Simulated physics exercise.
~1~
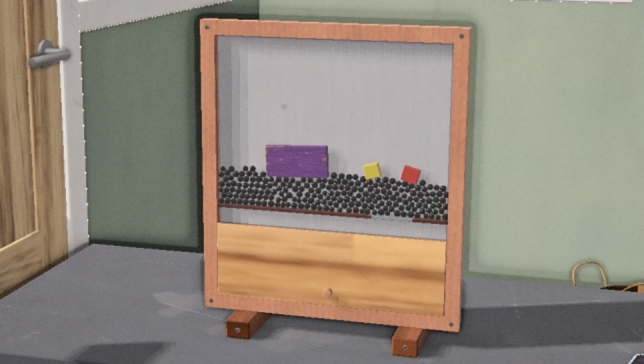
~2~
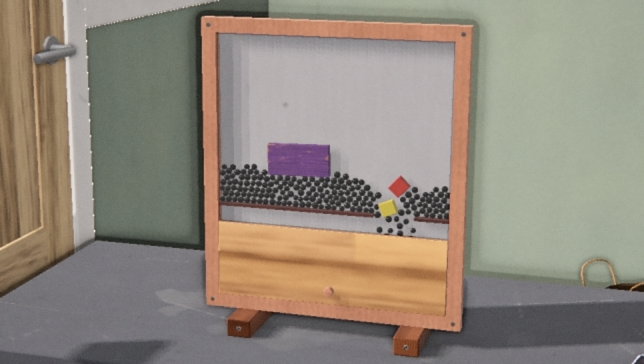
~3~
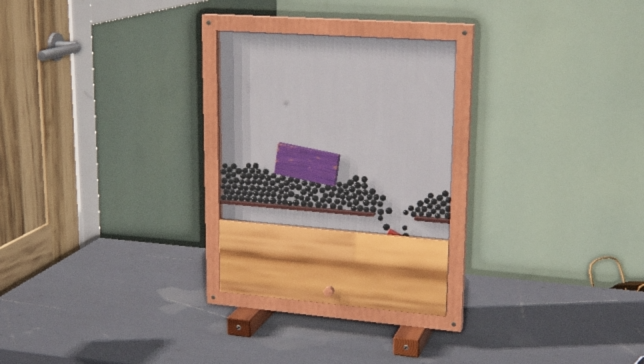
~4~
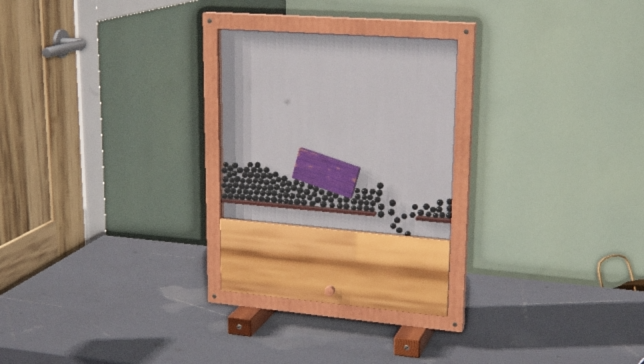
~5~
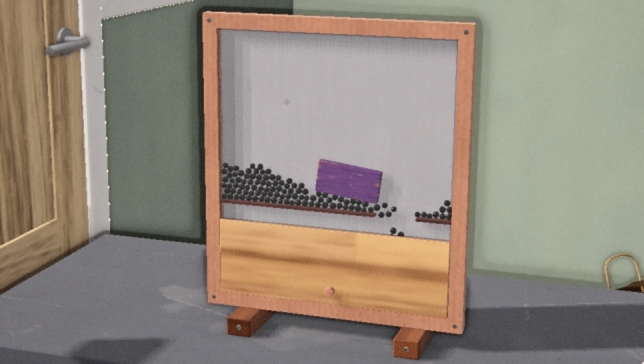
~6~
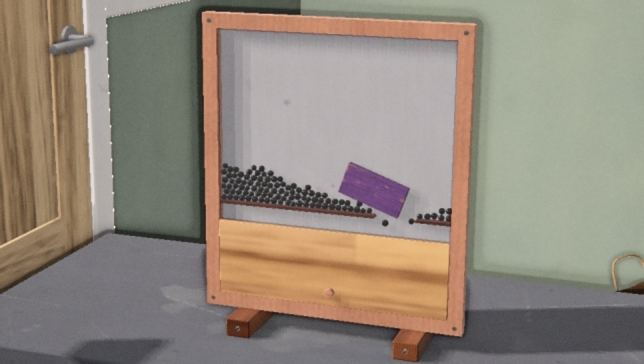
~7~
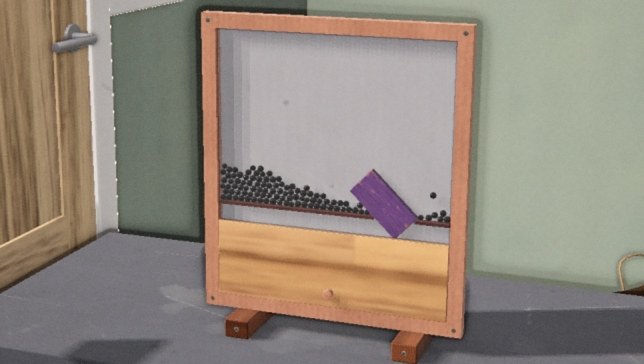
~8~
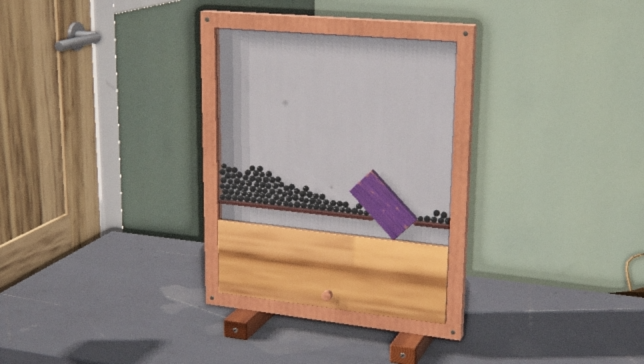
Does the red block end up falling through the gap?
Yes, the red block drops out through the gap along with some of the beads.
